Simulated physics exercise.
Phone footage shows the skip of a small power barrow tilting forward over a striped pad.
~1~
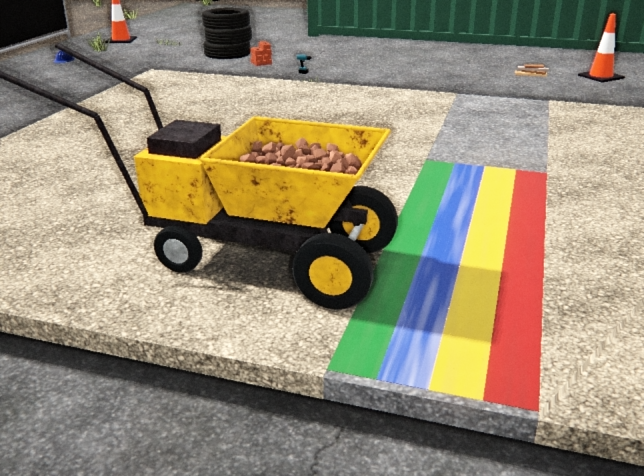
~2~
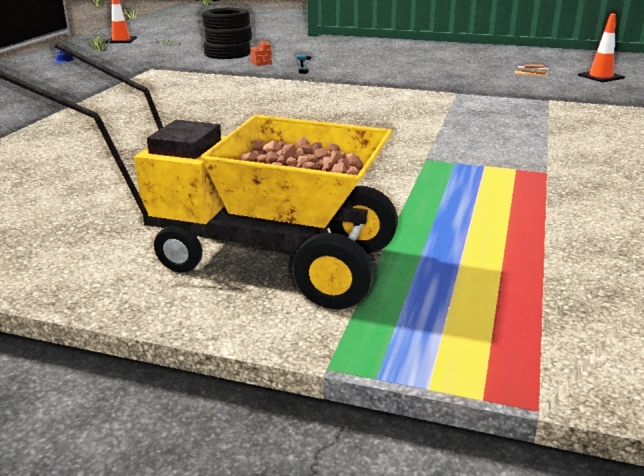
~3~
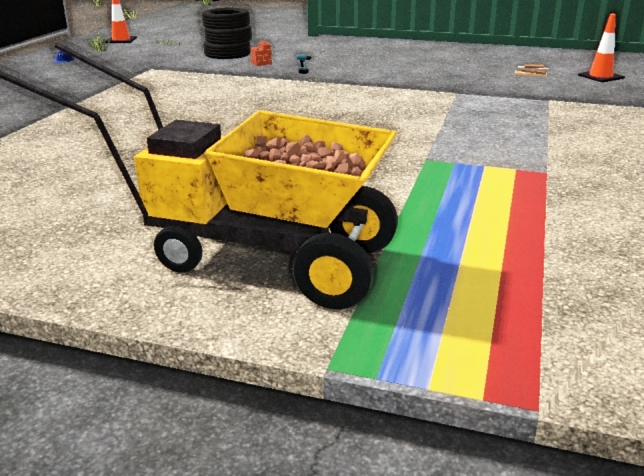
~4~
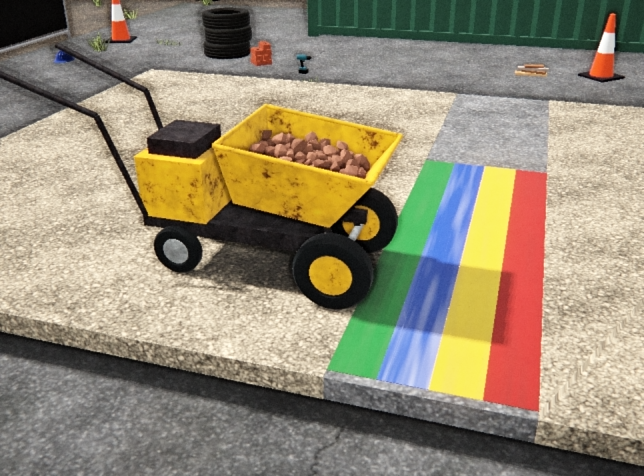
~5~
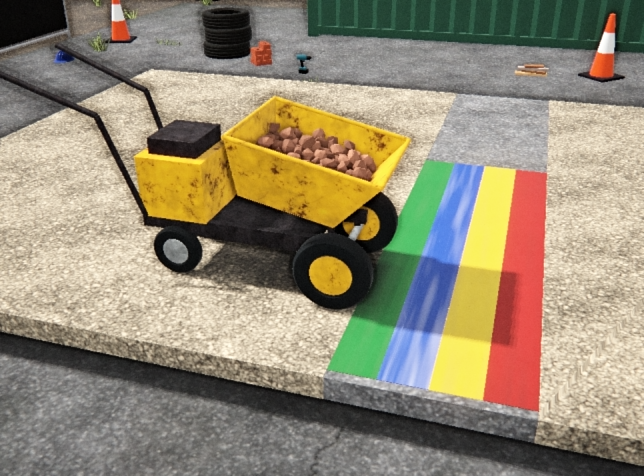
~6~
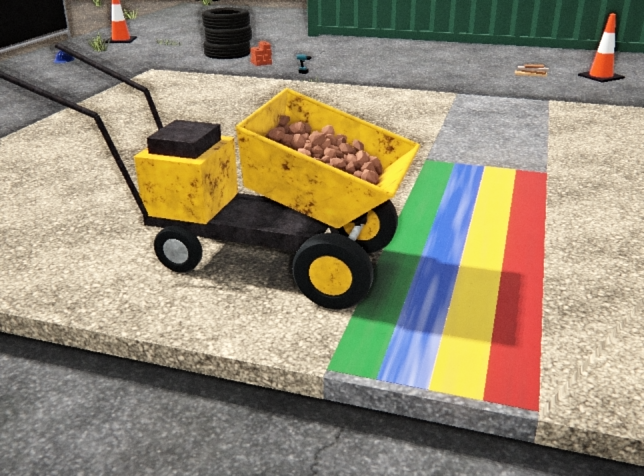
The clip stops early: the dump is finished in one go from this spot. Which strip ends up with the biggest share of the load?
The yellow strip.
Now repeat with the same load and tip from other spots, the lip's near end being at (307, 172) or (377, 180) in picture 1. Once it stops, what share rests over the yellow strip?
You'd see around 20 per cent the first time and around 30 per cent the second.
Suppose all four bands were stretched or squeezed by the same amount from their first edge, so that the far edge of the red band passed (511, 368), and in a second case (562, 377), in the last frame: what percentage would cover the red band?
About 30 % and 20 %.
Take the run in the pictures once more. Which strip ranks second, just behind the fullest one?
The runner-up is the strip in red.
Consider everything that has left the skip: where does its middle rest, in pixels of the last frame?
Last view, centre at rest - approx. (489, 291).
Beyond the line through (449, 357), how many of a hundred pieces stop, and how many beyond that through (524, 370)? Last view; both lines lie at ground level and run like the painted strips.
That's 60 per cent for the first and 20 per cent for the second.
Soon after the last picture, skip tipped steeply; all in the skip.
A little later, skip tipped right over; nearly all in the skip; a stray few over the yellow strip; a stray few falling.
Later still, skip tipped right over; about half in the skip; about a third over the yellow strip; about a quarter over the red strip; a small part off the paint.
By the end, skip tipped right over; a small part in the skip; none over the green strip; a small part over the blue strip; about a third over the yellow strip; about a quarter over the red strip; a small part off the paint.
